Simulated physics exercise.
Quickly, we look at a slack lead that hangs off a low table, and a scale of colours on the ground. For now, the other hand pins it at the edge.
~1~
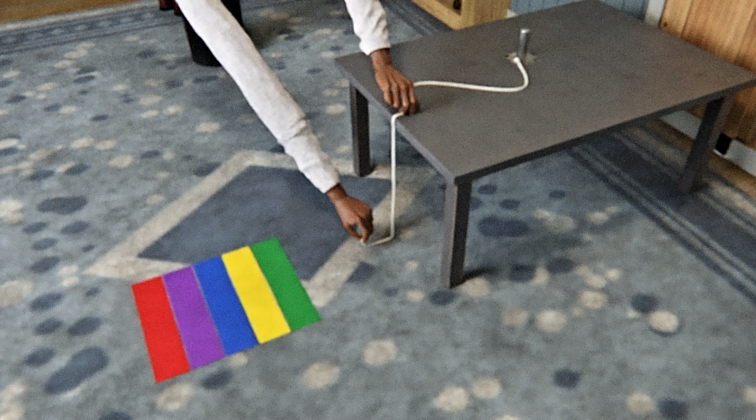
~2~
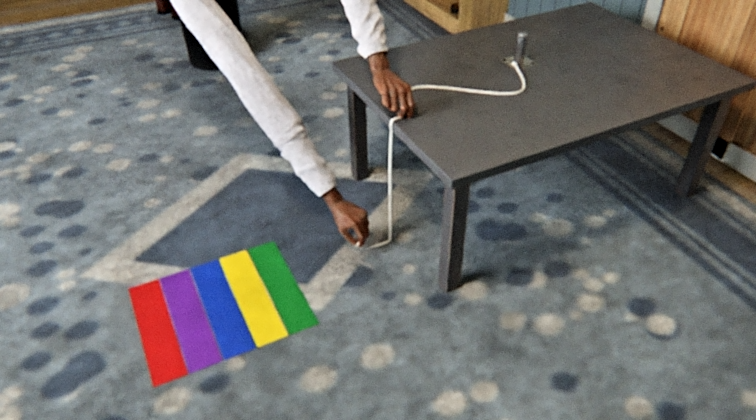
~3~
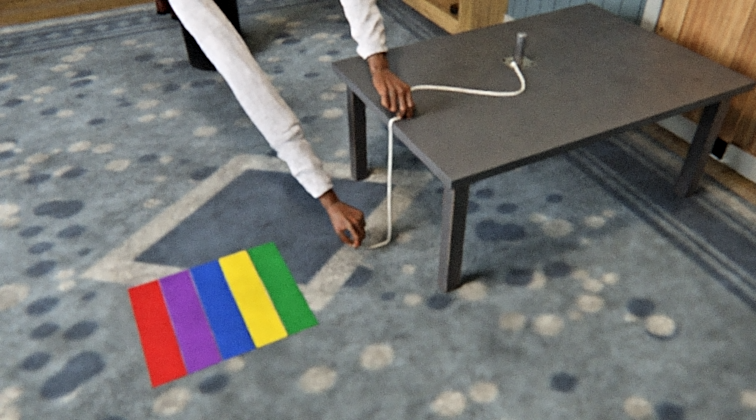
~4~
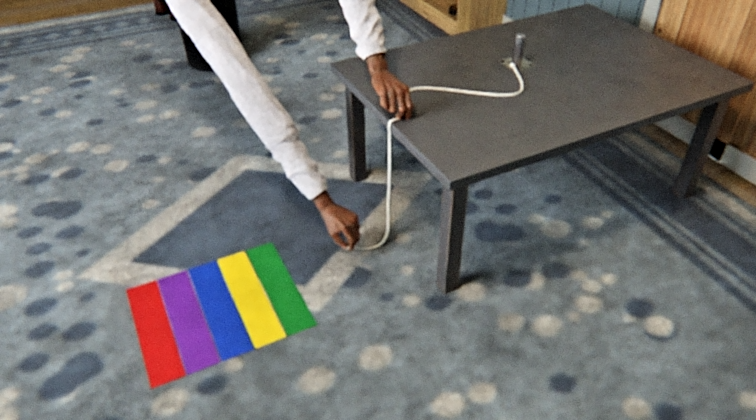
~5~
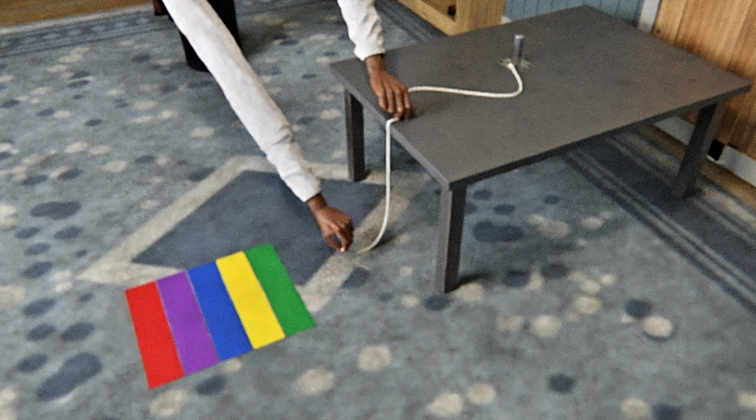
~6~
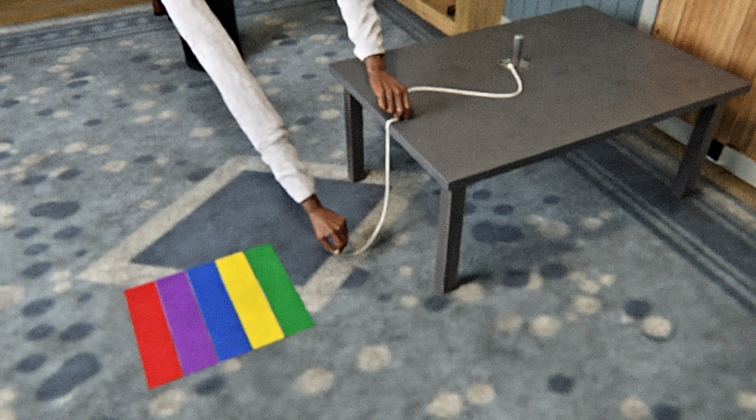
At first, one hand pins a slack white lead at the edge of a low grey table while the other holds its end near the carpet, right of a strip of coloured bands. The lower hand then moves the end slightly left toward the green band, and the hanging part bends into a gentle curve.
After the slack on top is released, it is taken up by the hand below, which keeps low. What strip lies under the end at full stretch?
The purple one.
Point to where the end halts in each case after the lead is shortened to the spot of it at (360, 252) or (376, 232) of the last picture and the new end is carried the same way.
Case by case: Roughly (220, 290), then roughly (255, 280).
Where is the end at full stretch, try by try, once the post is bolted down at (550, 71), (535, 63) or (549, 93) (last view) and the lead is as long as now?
About (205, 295), (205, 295) and (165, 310).
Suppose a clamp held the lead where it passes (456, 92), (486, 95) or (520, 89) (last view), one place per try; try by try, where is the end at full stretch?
(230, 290), (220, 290), (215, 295).
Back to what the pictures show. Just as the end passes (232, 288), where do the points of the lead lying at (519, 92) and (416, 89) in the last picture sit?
(470, 83) and (389, 116).
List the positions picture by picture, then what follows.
In the first picture, end (362, 240); green (298, 309); yellow (268, 320); blue (235, 332); purple (203, 345); red (168, 358).
In the second picture, end (358, 244); lead through (522, 77) (485, 93) (420, 87) (401, 118) (390, 175) (391, 225).
In the third picture, end (354, 245).
In the fourth picture, end (348, 248); lead through (520, 79) (483, 94) (418, 88) (399, 119) (390, 176) (388, 226).
In the fifth picture, end (342, 250).
In the sixth picture, end (336, 252); lead through (518, 79) (481, 95) (416, 89) (397, 119) (388, 177) (378, 229).
Soon after, end near (232, 288); over yellow.
After that, end near (198, 299); over blue.
At the stop, end near (176, 307); over purple. It gets as far as the purple strip.
